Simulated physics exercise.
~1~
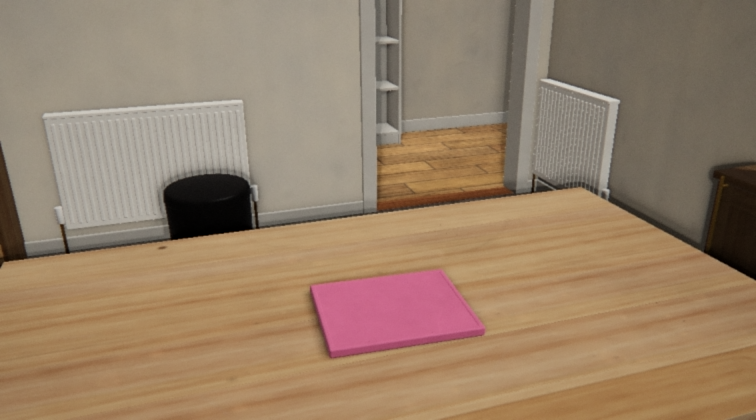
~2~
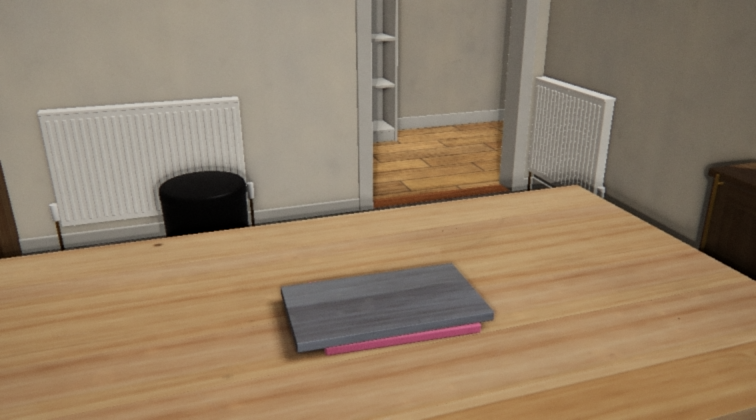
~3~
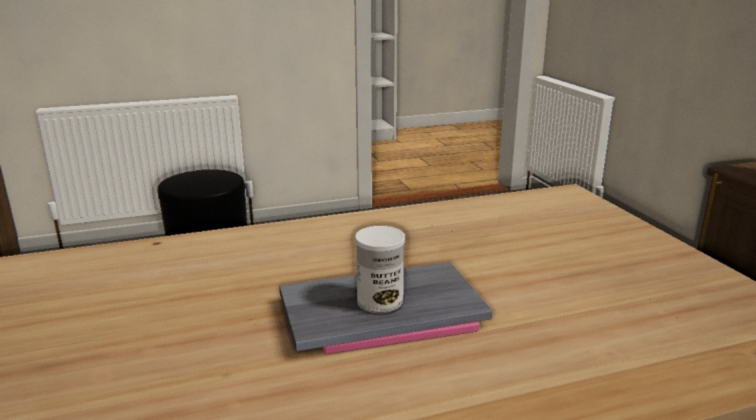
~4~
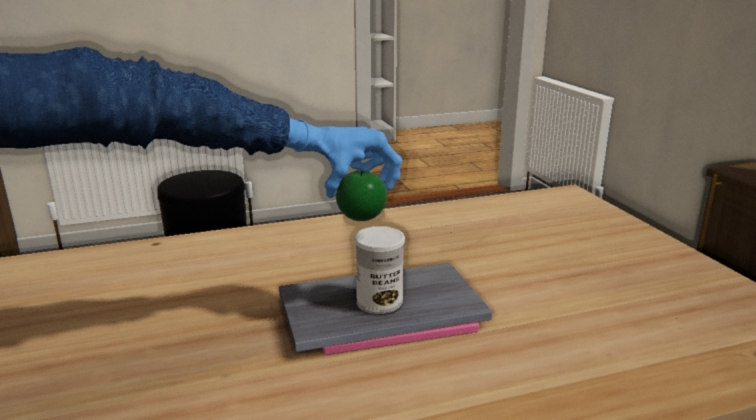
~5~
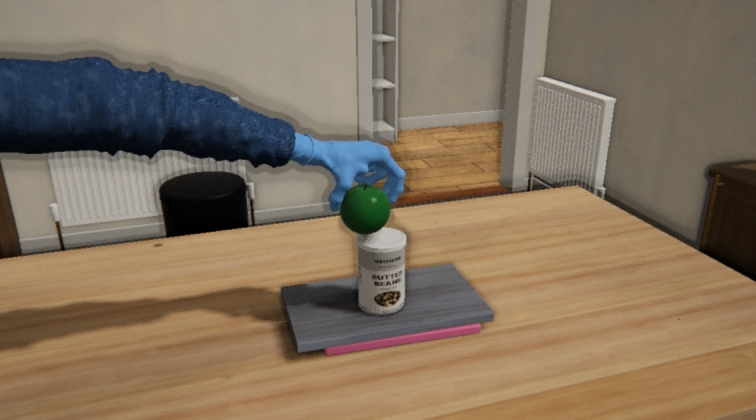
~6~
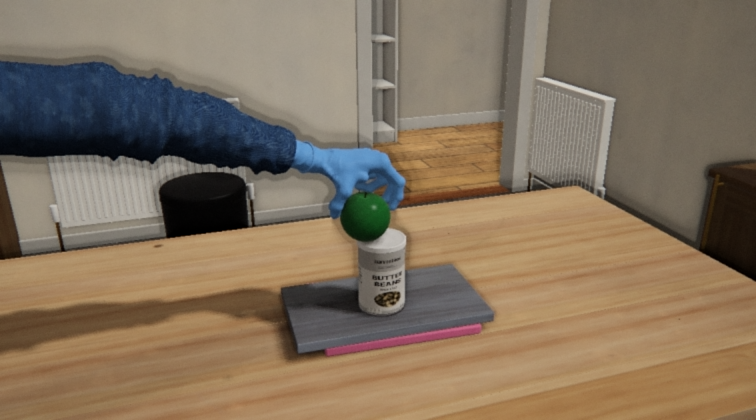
A blue-gloved hand lowers a green apple onto a white tin on stacked boards.
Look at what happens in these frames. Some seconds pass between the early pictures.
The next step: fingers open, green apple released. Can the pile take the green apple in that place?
My guess is a success.
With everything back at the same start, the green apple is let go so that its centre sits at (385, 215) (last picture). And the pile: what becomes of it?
It stays stable.
Then, 0.60 s later than the last frame, all is still.
Then, 1.20 s later than the last frame, green apple resting near (365, 218).
When it is over, all 4 as before. End places, in pixels of the last picture, green apple near (365, 218). The pile keeps its balance.
